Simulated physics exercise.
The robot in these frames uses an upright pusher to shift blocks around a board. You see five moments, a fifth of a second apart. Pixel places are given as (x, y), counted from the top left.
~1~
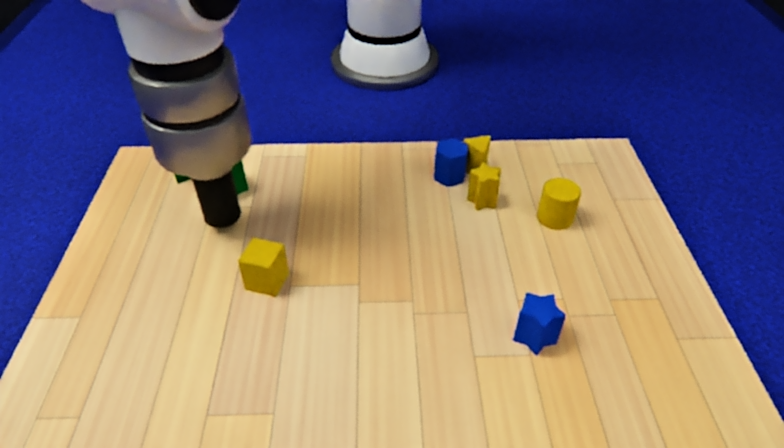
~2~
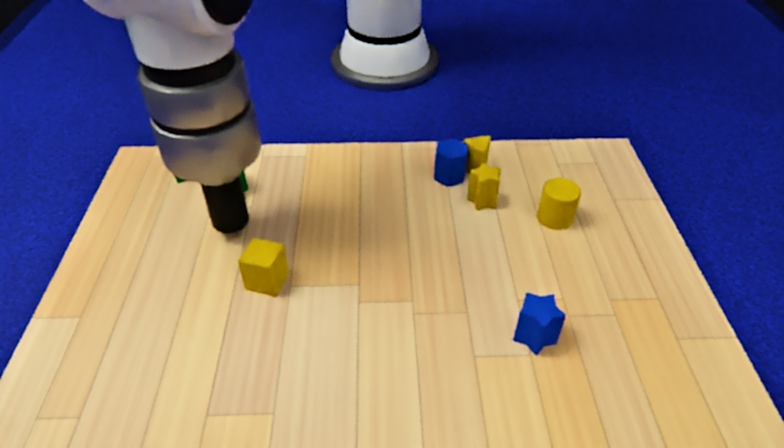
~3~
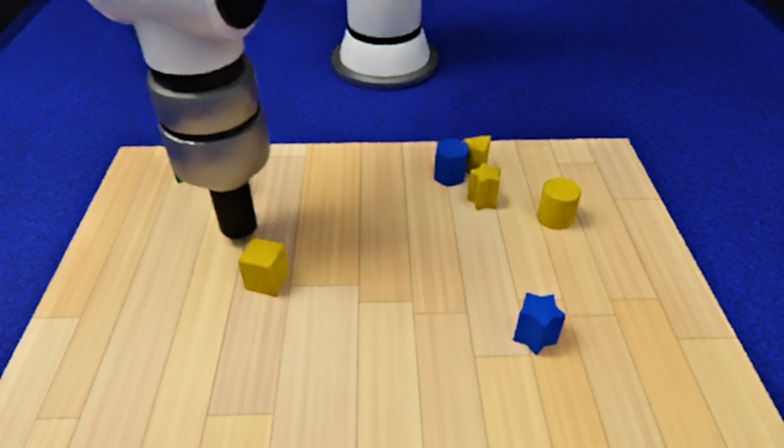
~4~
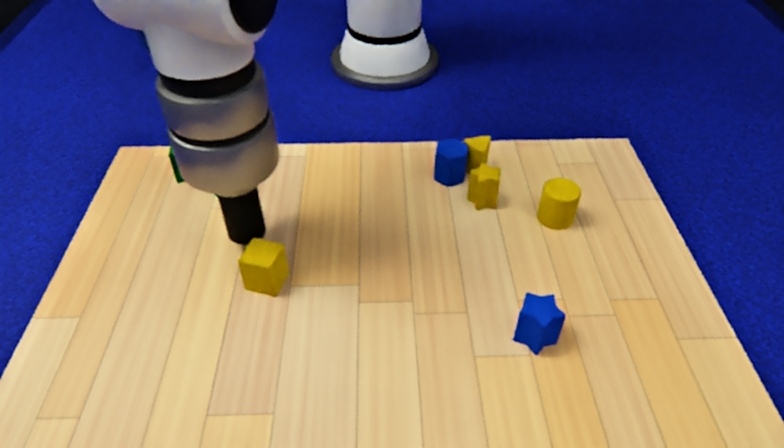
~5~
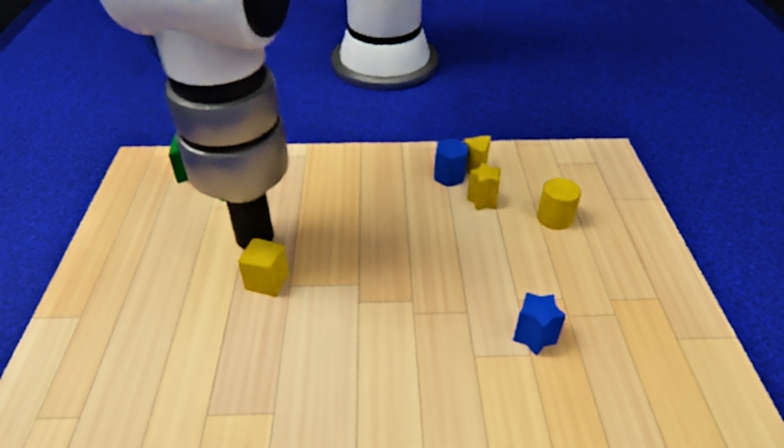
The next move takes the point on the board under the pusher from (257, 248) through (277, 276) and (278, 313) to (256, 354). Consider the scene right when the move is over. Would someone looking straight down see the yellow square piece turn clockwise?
Final answer: No.
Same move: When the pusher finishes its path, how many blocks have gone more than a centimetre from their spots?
One block moves.
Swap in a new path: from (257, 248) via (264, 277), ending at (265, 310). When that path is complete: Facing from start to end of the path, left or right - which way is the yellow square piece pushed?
Sideways, to the left.
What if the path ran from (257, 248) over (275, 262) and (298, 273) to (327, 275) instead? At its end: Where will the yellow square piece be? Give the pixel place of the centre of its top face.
I think it will end close to (275, 276).
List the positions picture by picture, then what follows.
The first frame shows pusher tip (223, 216); block tops, yellow square piece (261, 251).
The second frame shows pusher (231, 221); blocks unchanged.
The third frame shows pusher (239, 226); blocks unchanged.
The fourth frame shows pusher (247, 232); blocks unchanged.
The fifth frame shows pusher (255, 237); yellow square piece (261, 251).
What follows on the original path. One third of the way, pusher (276, 267); yellow square piece (274, 281).
Two thirds of the way, pusher (275, 304); yellow square piece (283, 319).
At the end, pusher (253, 344); yellow square piece (283, 343), turned 80° anticlockwise.
